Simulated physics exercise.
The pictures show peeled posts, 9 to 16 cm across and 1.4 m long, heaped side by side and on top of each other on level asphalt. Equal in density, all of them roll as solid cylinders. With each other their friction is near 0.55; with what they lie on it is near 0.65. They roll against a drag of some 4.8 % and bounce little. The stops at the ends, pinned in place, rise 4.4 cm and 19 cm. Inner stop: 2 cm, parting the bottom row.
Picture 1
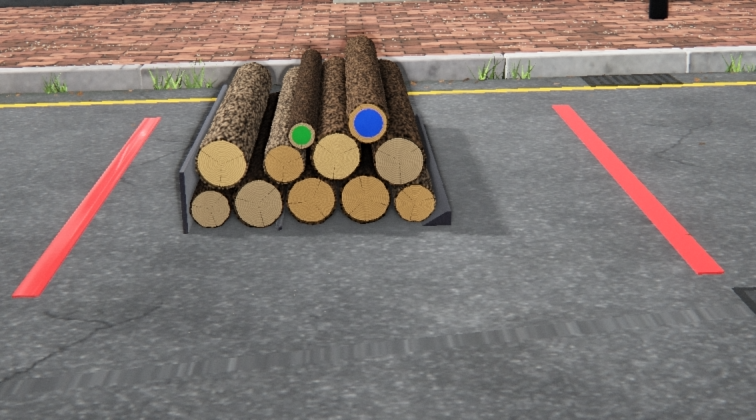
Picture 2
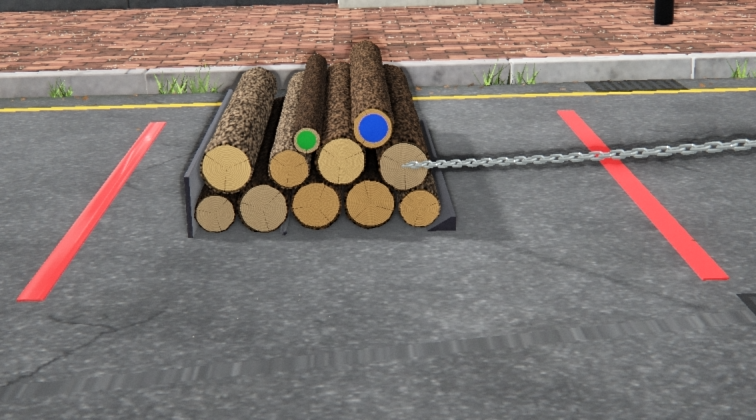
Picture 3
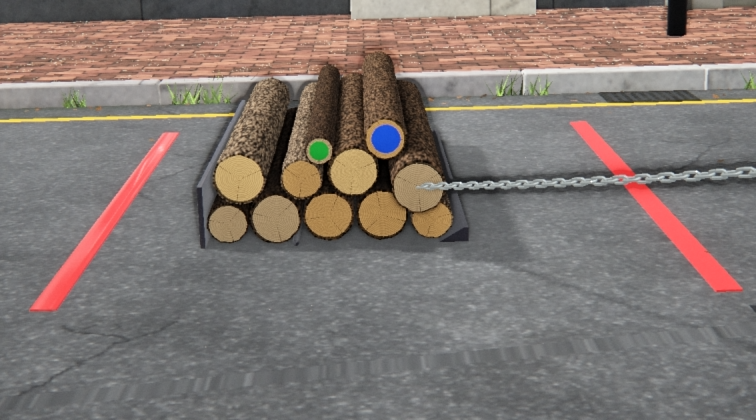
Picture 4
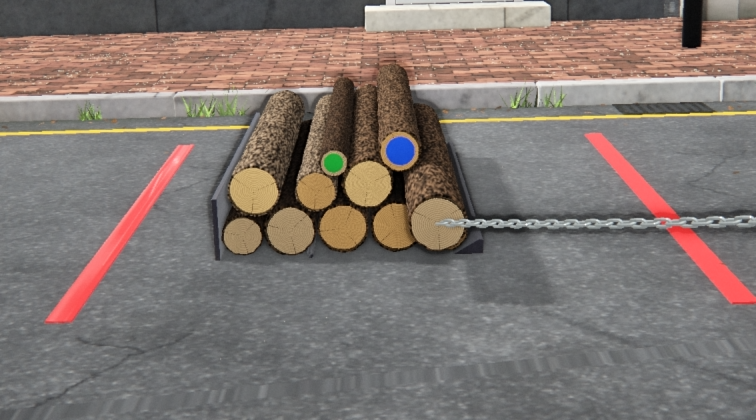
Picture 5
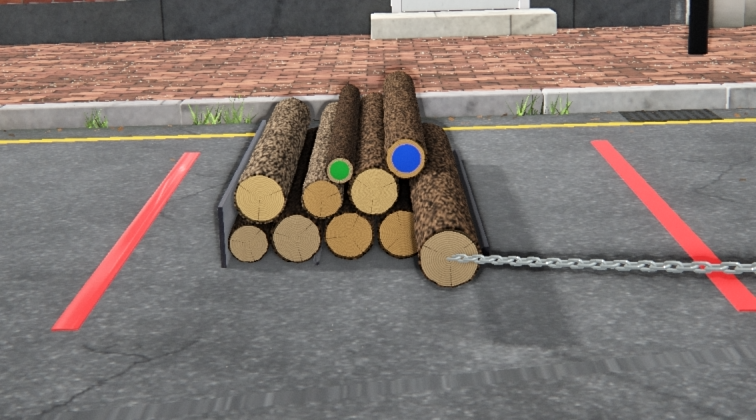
A post on a chain slides out to the right and forward from the stacked posts.
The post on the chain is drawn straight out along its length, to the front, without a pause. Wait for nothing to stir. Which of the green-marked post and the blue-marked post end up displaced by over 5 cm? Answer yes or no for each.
Green: No; blue: Yes.
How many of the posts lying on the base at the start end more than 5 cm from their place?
The count is 0.
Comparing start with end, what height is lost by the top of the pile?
Roughly 5 cm lower.
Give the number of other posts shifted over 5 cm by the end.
The number comes to 1.
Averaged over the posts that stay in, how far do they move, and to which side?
Some 0 cm leftwards.
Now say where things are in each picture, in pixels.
In the first frame, 11 posts, 5 on the base, highest (369, 123); green (302, 135), blue (369, 123); left end board (19 cm) (183, 197); right chock (4.4 cm) (448, 211); inner round bar (2 cm) (279, 224); lines (67, 236) and (662, 217).
In the second frame, the post on the chain has not moved yet, at (405, 165); the rest still.
In the third frame, the post on the chain is 13 cm out, at (419, 187); the rest still; bottom ones (227, 224) (275, 219) (329, 216) (382, 215) (432, 219).
In the fourth frame, the post on the chain is 40 cm out, at (438, 223); the rest still.
In the fifth frame, the post on the chain is 66 cm out, at (450, 258); the rest still; green (340, 170), blue (406, 158).
Then, 0.86 s past the final picture, 0 now displaced over 5 cm; green in place; blue 1.8 cm right and 2.1 cm down.
Then, 1.06 s past the final picture, 1 now displaced over 5 cm; green in place; blue 12 cm right and 12 cm down.
Then, 1.57 s past the final picture, 1 now displaced over 5 cm; green in place; blue 51 cm right and 26 cm down.
Then, 2.25 s past the final picture, 1 now displaced over 5 cm; 1 across the right red line; green in place; blue 1.0 m right and 26 cm down.
All still, 2.8 s past the final picture, 1 moved over 5 cm; 1 across the right red line; green in place; blue rolled far off to the right; top of the pile 34 cm high, from 39 cm.
